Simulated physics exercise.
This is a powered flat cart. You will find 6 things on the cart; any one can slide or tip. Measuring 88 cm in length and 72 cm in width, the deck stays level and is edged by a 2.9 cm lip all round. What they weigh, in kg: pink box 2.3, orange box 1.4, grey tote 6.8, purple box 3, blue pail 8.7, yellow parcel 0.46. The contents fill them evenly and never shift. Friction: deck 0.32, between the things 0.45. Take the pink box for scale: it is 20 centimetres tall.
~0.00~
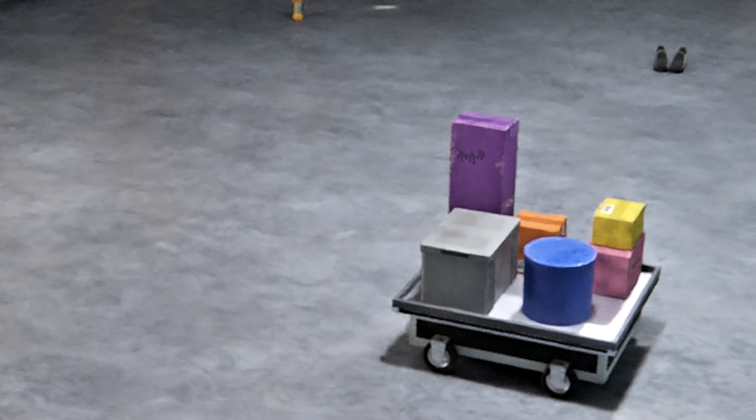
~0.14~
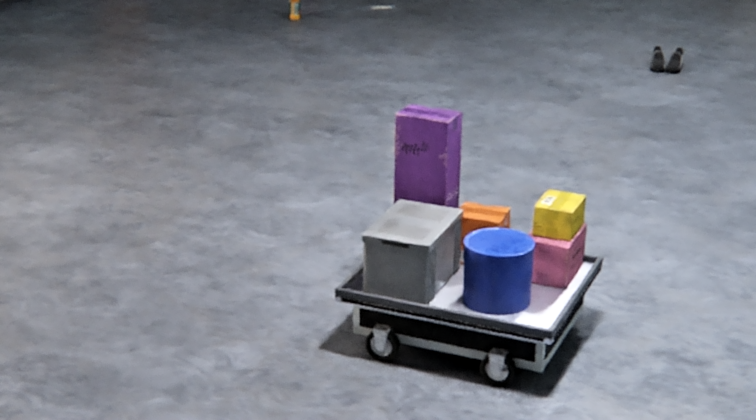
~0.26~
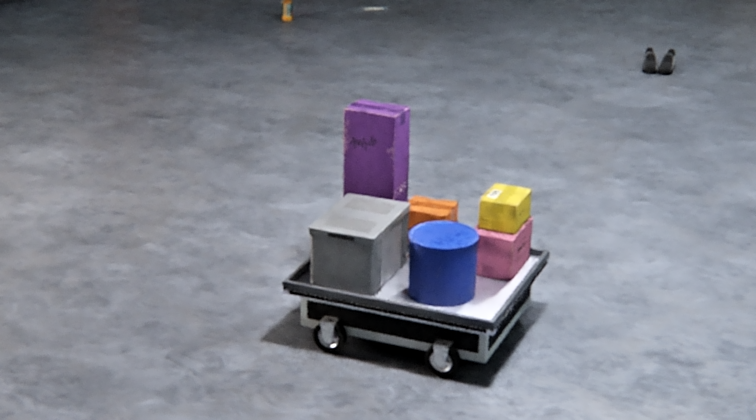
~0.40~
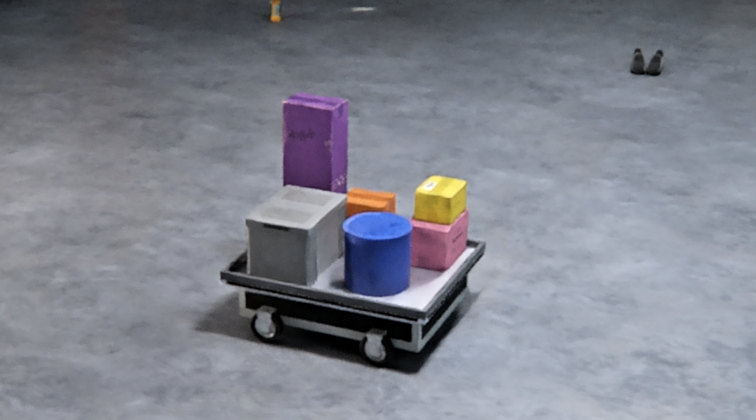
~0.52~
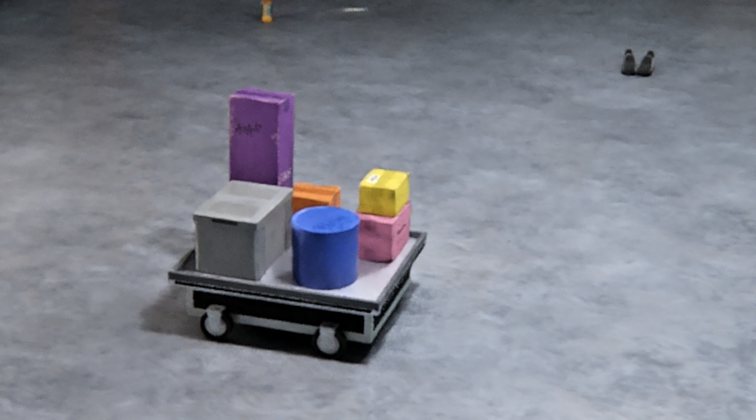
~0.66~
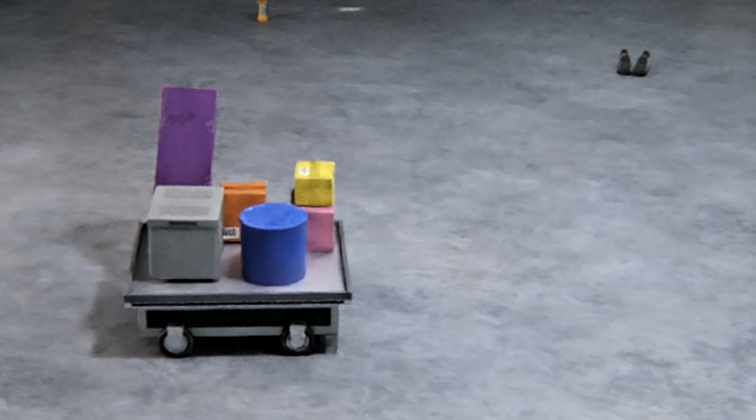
A low flat cart carrying a grey tote, a tall purple box, a blue pail and smaller orange, pink and yellow boxes rolls leftward across a grey floor. It keeps moving left, then swings round so its long side faces the viewer, while the purple box leans slightly.
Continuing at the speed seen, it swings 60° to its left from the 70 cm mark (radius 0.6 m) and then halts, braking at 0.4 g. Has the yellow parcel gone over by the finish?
Yes, it has gone over.
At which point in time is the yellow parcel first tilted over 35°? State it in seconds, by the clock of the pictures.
1.0 s, roughly.
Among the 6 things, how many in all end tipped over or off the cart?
Total count: 2.
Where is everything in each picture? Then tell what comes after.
In the first frame, 0 cm covered; yellow parcel (618, 224); pink box (613, 262).
In the second frame, 24 cm covered; grey tote (413, 251); purple box (427, 180).
In the third frame, 44 cm covered; blue pail (443, 264); pink box (501, 245).
In the fourth frame, 68 cm covered; grey tote (298, 236).
In the fifth frame, 88 cm covered, turned 5°; purple box (262, 161) 4 cm from its spot; blue pail (325, 248).
In the sixth frame, 112 cm covered, turned 26°; yellow parcel (315, 184) 4 cm from its spot; pink box (312, 220) 3 cm from its spot.
By 0.86 s, 146 cm covered, turned 56°; yellow parcel 17 cm from its spot near (212, 180); grey tote 11 cm from its spot; blue pail 11 cm from its spot.
By 1.06 s, 178 cm covered, turned 60°; yellow parcel now off the cart; blue pail 11 cm from its spot; grey tote 7 cm from its spot.
By 1.36 s, 199 cm covered, turned 60°; orange box 22 cm from its spot; blue pail 13 cm from its spot; grey tote 8 cm from its spot.
When it is over (1.9 s), off the cart and tipped over, purple box and yellow parcel; not toppled but over 10 cm from the start, orange box and blue pail; the other 2 within 10 cm of the start.
